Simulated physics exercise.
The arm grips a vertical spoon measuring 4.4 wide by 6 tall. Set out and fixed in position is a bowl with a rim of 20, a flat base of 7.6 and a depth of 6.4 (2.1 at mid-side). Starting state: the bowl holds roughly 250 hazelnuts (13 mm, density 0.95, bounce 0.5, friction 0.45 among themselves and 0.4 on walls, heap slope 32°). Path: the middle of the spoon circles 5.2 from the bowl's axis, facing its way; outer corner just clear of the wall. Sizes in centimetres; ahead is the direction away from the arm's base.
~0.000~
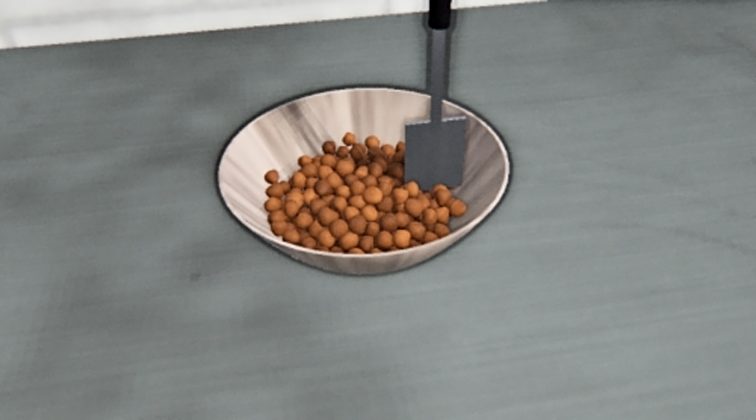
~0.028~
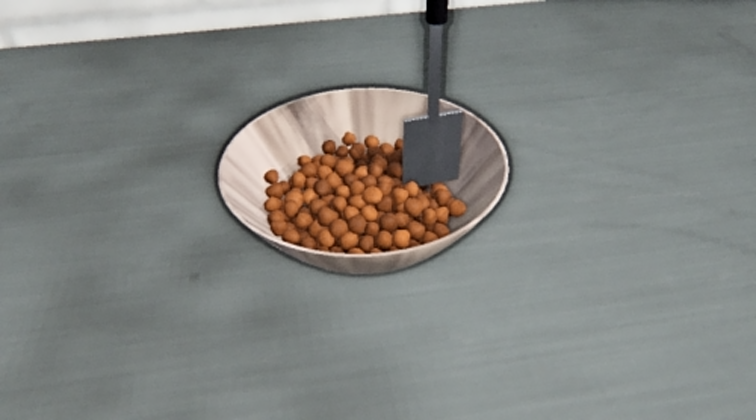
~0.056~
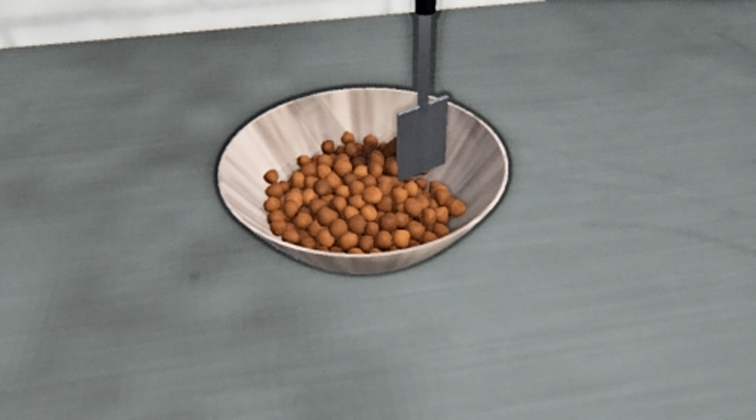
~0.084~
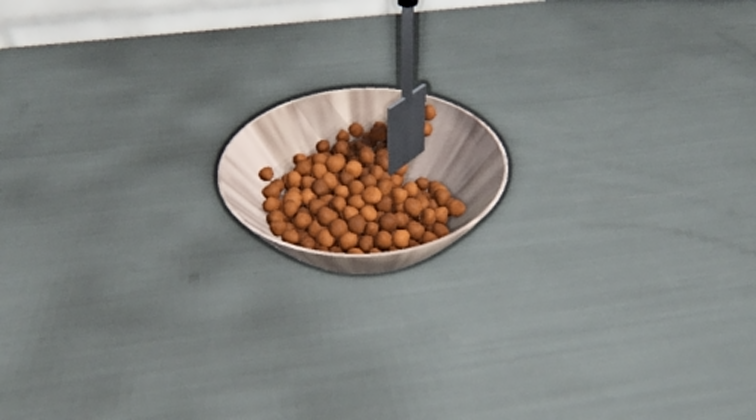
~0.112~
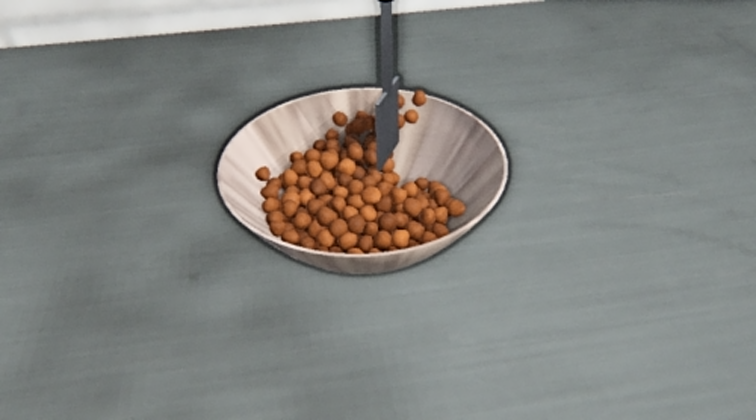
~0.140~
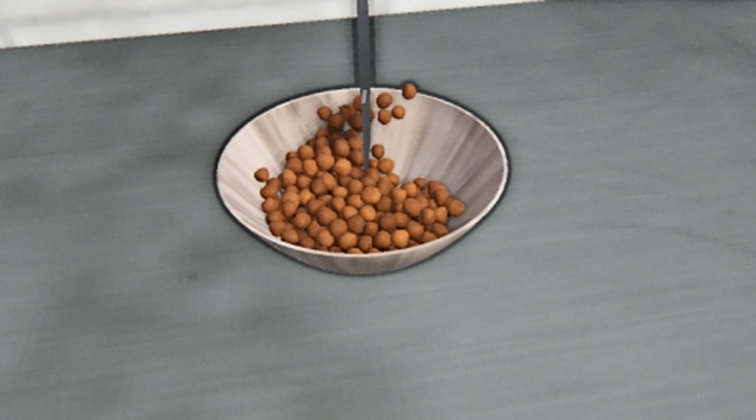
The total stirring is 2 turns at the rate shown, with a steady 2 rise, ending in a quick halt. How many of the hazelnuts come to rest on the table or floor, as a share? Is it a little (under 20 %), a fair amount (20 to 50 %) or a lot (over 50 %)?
A little, under 20 %.
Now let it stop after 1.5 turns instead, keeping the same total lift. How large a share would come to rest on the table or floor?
Then some 5 per cent.
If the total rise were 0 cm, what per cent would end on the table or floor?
About 25 per cent.
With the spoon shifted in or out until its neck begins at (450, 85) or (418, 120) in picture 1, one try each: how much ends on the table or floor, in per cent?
Around 0 per cent on the first try, around 10 per cent on the second.
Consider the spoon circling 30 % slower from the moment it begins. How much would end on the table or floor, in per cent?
Estimated share: About 5 per cent.
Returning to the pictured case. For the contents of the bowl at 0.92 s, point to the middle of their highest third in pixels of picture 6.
Centre estimate: (374, 190).
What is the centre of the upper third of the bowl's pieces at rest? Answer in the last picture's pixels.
I'd put it at about (376, 192).
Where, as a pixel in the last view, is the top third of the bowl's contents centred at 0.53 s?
Upper-third centre: Approx. (423, 196) px.
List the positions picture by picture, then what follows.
The first picture shows spoon neck at (437, 101), 0° round; upper third of the load around (368, 196), from x 270 to 460, top at y 140; 252 in the bowl.
The second picture shows spoon neck at (434, 96), 6° round; upper third of the load around (372, 194), from x 270 to 460, top at y 140.
The third picture shows spoon neck at (423, 86), 23° round; upper third of the load around (373, 190), from x 270 to 460, top at y 135.
The fourth picture shows spoon neck at (407, 77), 41° round; upper third of the load around (367, 186), from x 265 to 455, top at y 115.
The fifth picture shows spoon neck at (387, 72), 60° round; upper third of the load around (356, 183), from x 265 to 455, top at y 100.
The sixth picture shows spoon neck at (365, 69), 78° round; upper third of the load around (350, 183), from x 260 to 455, top at y 90; 252 in the bowl.
By 0.53 s, 329° round, highest piece 10 above the table; 230 in the bowl, 16 on the table or floor, 6 in flight or on the tool.
By 0.92 s, 221° round, highest piece 5 above the table; 219 in the bowl, 33 on the table or floor.
By 1.31 s, 0° round, highest piece 5 above the table; 219 in the bowl, 33 on the table or floor.
By 2.01 s, 0° round, highest piece 5 above the table; 219 in the bowl, 33 on the table or floor.
Final count, 219 in the bowl, 33 on the table or floor. That is 13 % on the table or floor.
